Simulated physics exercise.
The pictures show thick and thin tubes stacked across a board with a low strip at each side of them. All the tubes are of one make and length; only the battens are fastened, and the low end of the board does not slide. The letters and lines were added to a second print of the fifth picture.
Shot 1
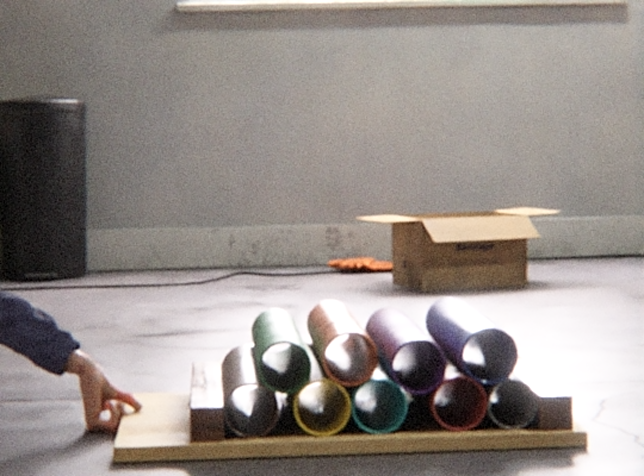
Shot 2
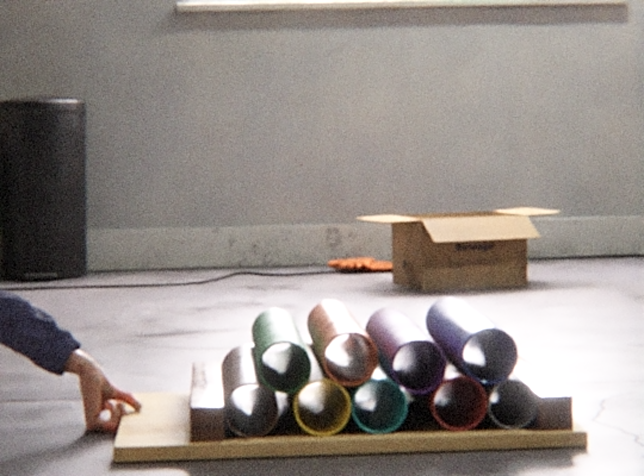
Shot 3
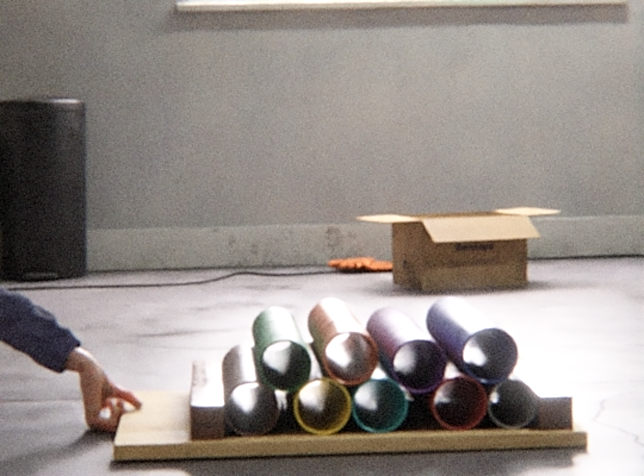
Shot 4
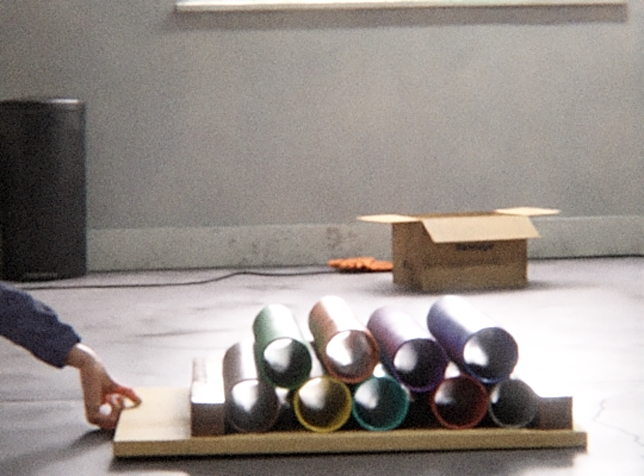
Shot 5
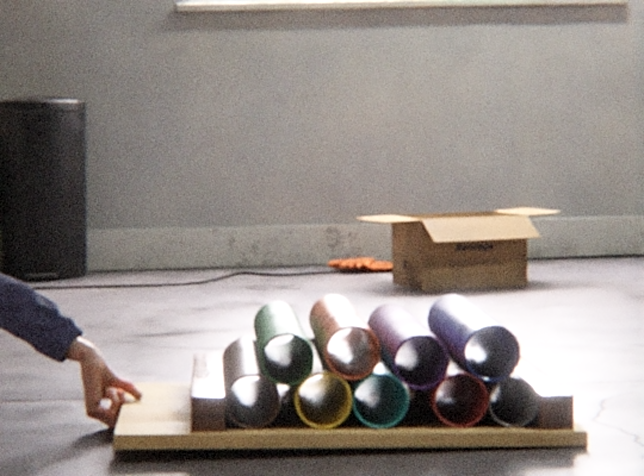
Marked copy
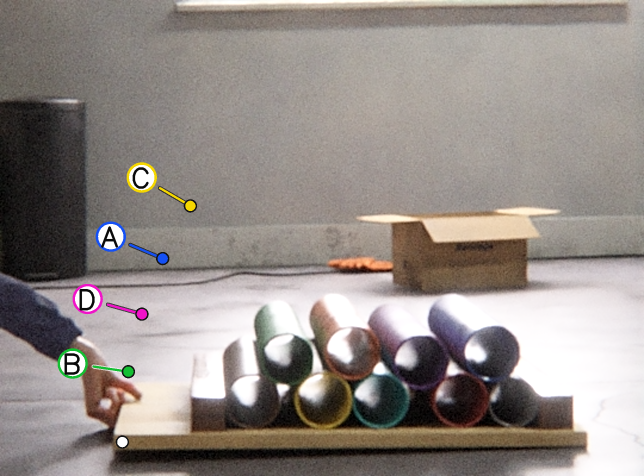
A hand in a dark sleeve grips the left end of a pale board on a grey floor, seen from the front, in a room with a plain grey wall. Green, orange-red and purple tubes rest above brown, yellow, turquoise and red ones between low strips, with a dark bin and an open carton behind. The hand raises the board's left end very slightly, the tubes barely shifting, while the camera stays still.
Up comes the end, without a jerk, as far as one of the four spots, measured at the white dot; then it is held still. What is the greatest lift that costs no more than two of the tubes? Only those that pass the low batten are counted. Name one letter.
At most to A.
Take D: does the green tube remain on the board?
Yes.
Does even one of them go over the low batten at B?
No, at B.
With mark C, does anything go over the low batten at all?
Yes, at C.
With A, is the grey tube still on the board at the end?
Yes.
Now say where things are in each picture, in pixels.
Yellow tube (322, 408); turquoise tube (380, 406); red tube (459, 403), in the first frame.
Red tube (459, 403), in the second frame.
Board (340, 400); brown tube (252, 409); green tube (286, 366); purple tube (419, 365), in the third frame.
Board (340, 399); brown tube (252, 406); yellow tube (323, 404), in the fourth frame.
Board (340, 396); brown tube (252, 402); yellow tube (324, 401), in the fifth frame.
On the copy, A at (163, 259); B at (129, 372); C at (190, 206); D at (142, 314); the white dot at (123, 442).
On A. First, board at 16°.
Then, board at 25°.
Finally, board at 25°, one over the low batten (blue).
By contrast, B none over the low batten; C four over the low batten (blue, green, orange, purple); D none over the low batten.
